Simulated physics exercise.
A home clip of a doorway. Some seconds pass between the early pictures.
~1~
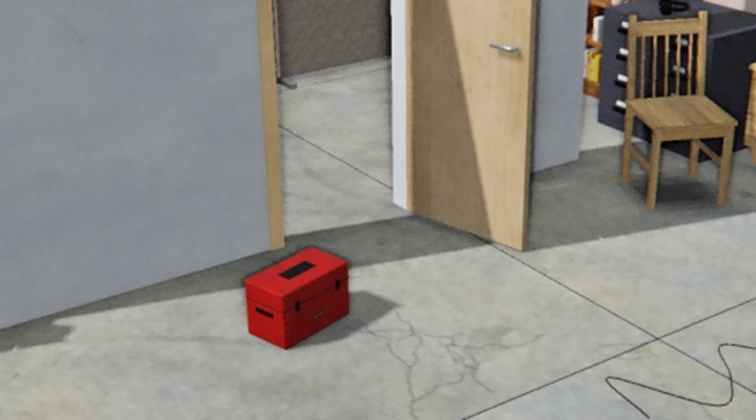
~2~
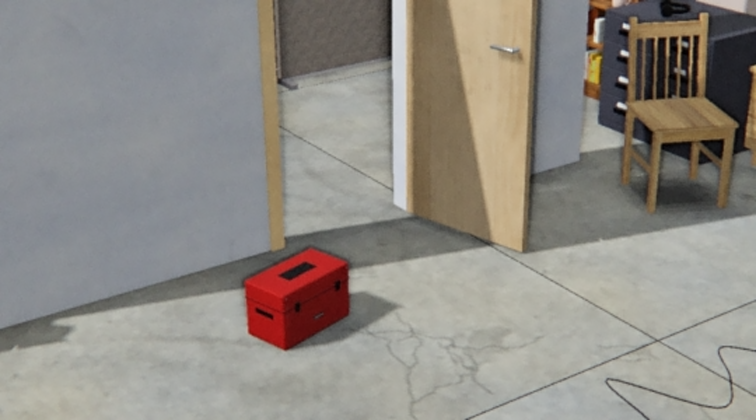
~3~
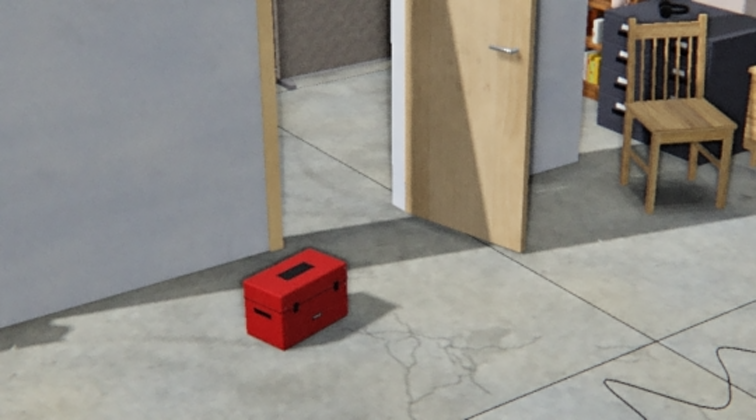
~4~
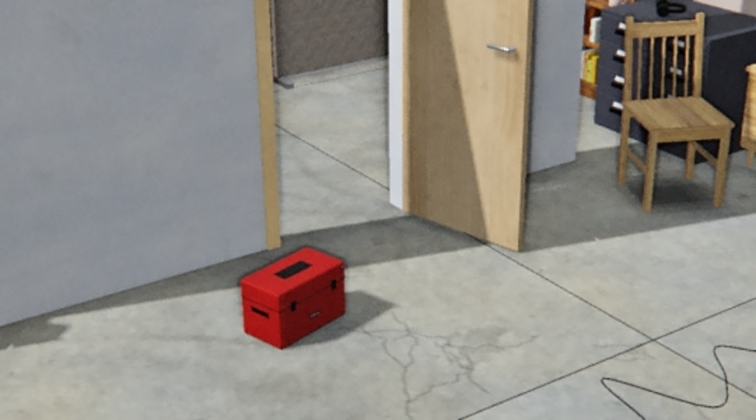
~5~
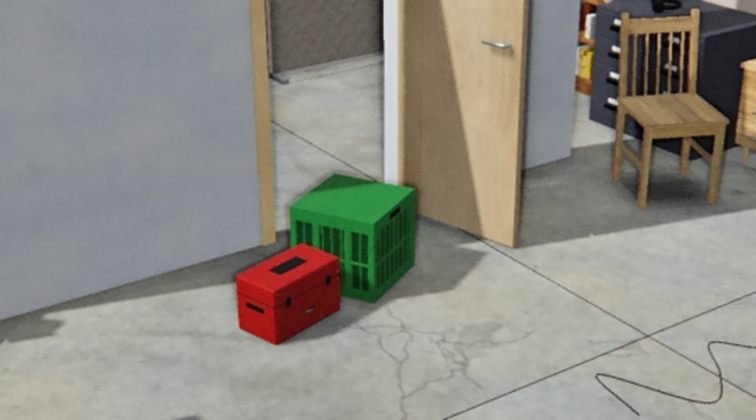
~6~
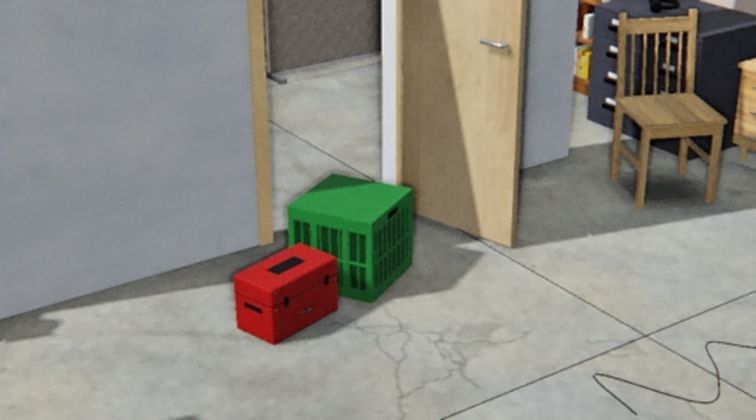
A green slatted box is absent at first, with only a red toolbox sitting on the concrete floor near a wide-open door. The box then appears behind and to the right of the toolbox, in front of the doorway, with nobody seen placing it, while the door and toolbox stay still.
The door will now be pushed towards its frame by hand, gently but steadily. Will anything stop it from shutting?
As it turns out, it stops short.
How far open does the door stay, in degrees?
Some 60° open.
Then, 0.50 s on from there, open by 94°.
Then, 0.80 s on from there, open by 81°.
Then, 1.10 s on from there, open by 67°.
In the end, open by 61°; both unmoved. At the end, from the last picture's camera, green chest near (349, 237).
